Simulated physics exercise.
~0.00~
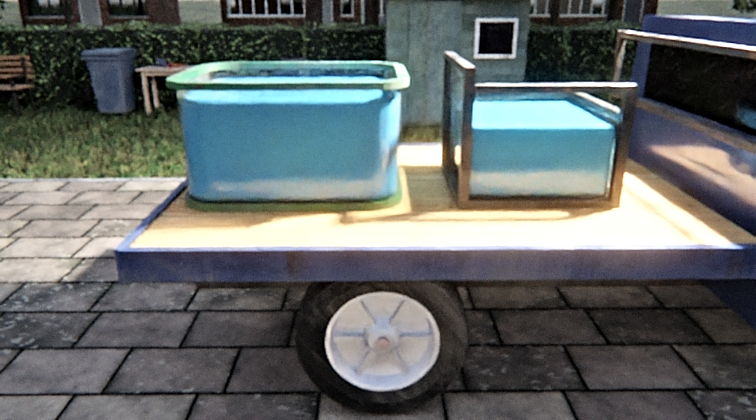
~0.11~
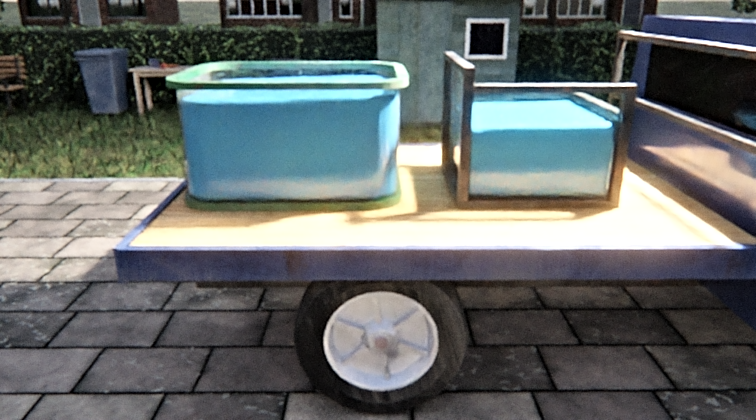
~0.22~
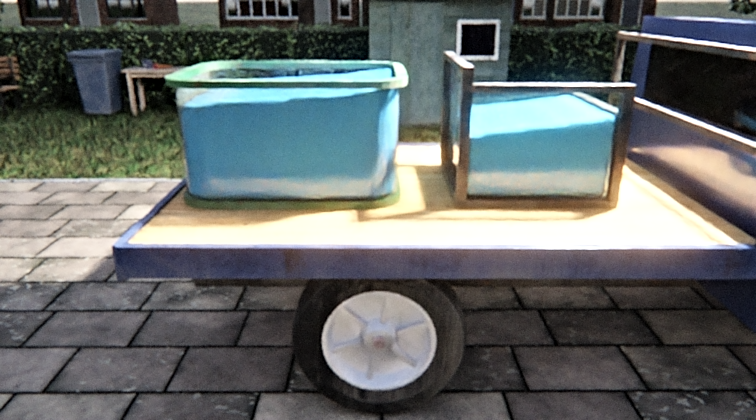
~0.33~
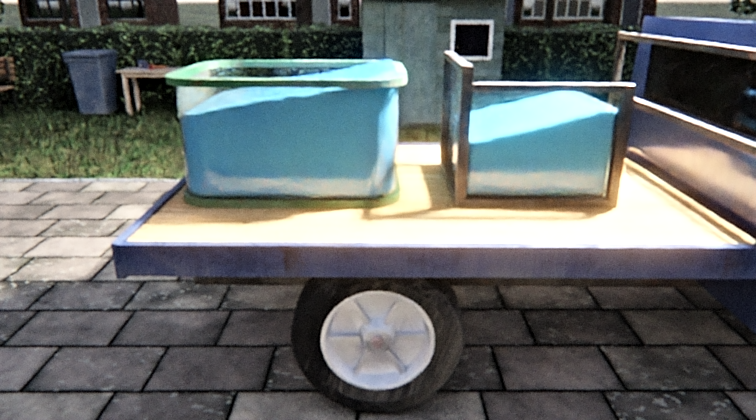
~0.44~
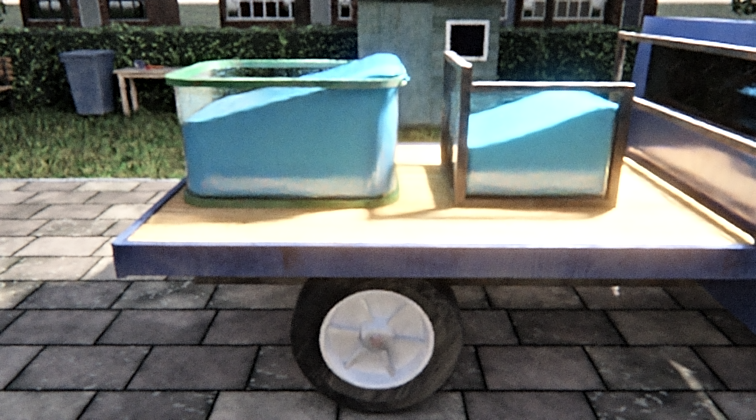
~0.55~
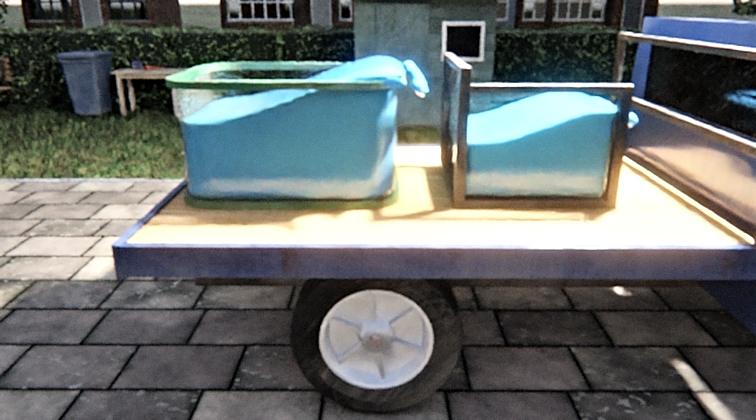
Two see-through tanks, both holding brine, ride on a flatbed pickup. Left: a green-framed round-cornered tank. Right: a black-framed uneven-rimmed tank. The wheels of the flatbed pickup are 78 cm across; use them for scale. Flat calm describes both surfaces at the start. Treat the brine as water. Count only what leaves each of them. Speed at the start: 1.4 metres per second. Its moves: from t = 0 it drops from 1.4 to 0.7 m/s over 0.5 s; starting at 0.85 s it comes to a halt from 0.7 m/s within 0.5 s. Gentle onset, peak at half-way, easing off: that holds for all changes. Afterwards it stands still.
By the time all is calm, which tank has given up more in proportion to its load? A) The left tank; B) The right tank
B, the right tank.
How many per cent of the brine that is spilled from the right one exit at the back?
Spill fraction there: Roughly 0 per cent.
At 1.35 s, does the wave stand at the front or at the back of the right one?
Forward.
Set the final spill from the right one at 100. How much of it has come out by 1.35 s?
By then it's around 20 per cent.
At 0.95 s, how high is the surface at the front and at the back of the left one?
Front level 46 cm, back level 58 cm.
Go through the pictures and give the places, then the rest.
The first frame shows left tank, front level (383, 94), back level (195, 95); right tank, front level (596, 123), back level (484, 123); the front is on the right, levels are read along the near walls.
The second frame shows left tank, front level (382, 94), back level (194, 95); right tank, front level (595, 123), back level (483, 123).
The third frame shows left tank, front level (381, 85), back level (195, 101); right tank, front level (595, 116), back level (482, 131).
The fourth frame shows left tank, front level (381, 71), back level (196, 112); right tank, front level (596, 107), back level (481, 137).
The fifth frame shows left tank, front level (380, 68), back level (196, 116); right tank, front level (596, 104), back level (480, 139).
The sixth frame shows left tank, front level (379, 70), back level (196, 117); right tank, front level (594, 109), back level (479, 138).
By 0.95 s the left one has lost 1 per cent, over the front (front 46 cm, back 57 cm); the right one has lost 1 per cent, over the front (front 28 cm, back 45 cm).
By 1.35 s the left one has lost 1 per cent, over the front (front 54 cm, back 44 cm); the right one has lost 1 per cent, over the front (front 51 cm, back 25 cm).
By 1.85 s the left one has lost 2 per cent, over the front (front 50 cm, back 46 cm); the right one has lost 5 per cent, over the front (front 26 cm, back 47 cm).
By 4.34 s the left one has lost 4 per cent, over the front and the back, a little elsewhere; the right one has lost 7 per cent, over the front, a little elsewhere.
